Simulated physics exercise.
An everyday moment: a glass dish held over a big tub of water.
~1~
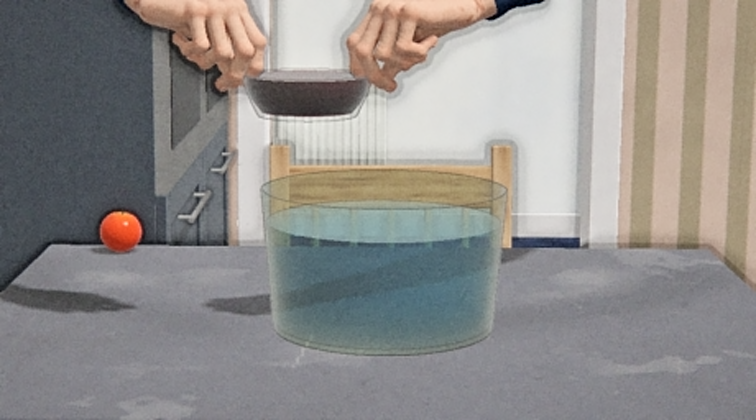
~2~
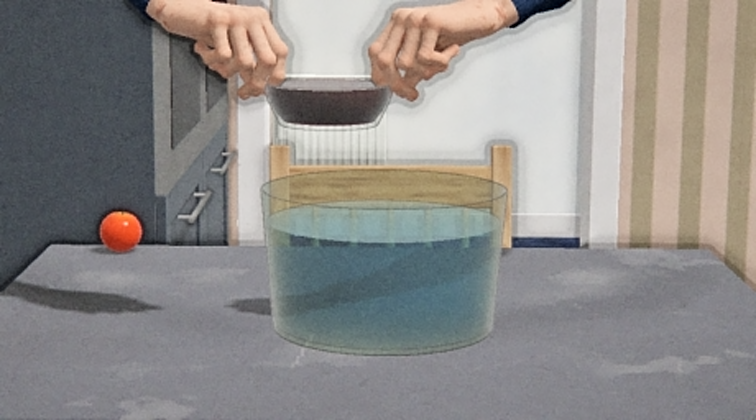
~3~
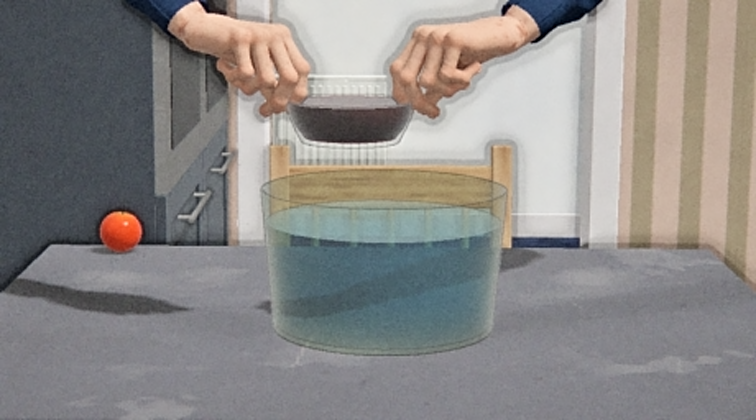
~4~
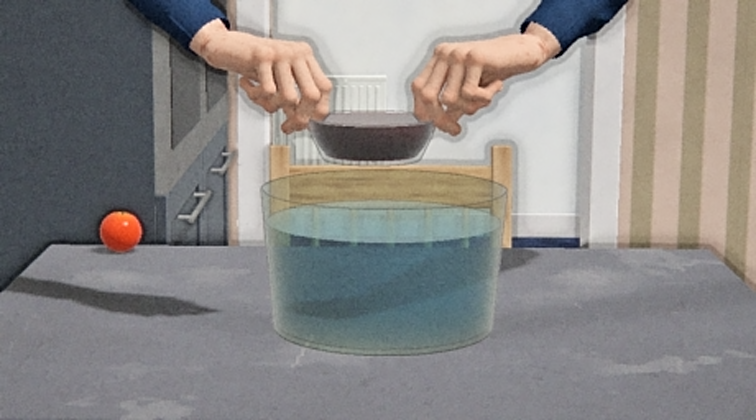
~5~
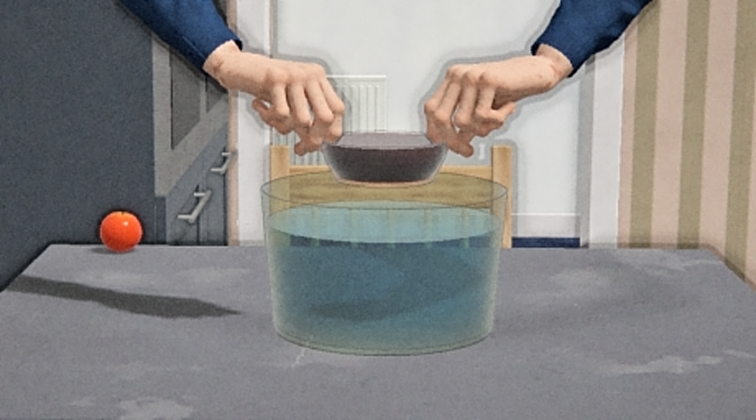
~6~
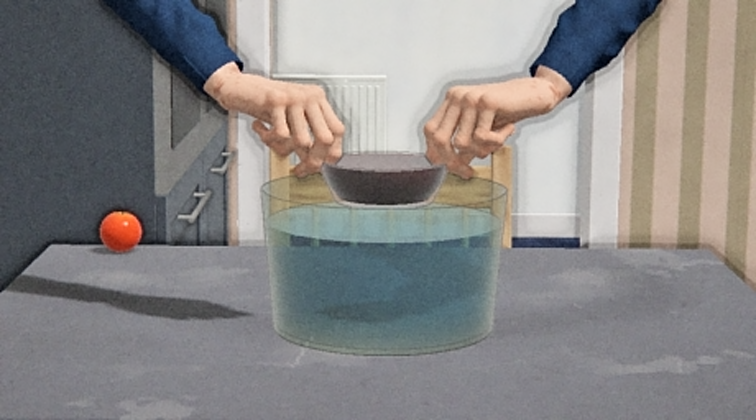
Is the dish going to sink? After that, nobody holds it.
Yes, it goes down.
Soon after, the dish dips into the water.
Later, water pours in over its rim.
In the end, the dish lies on the bottom.
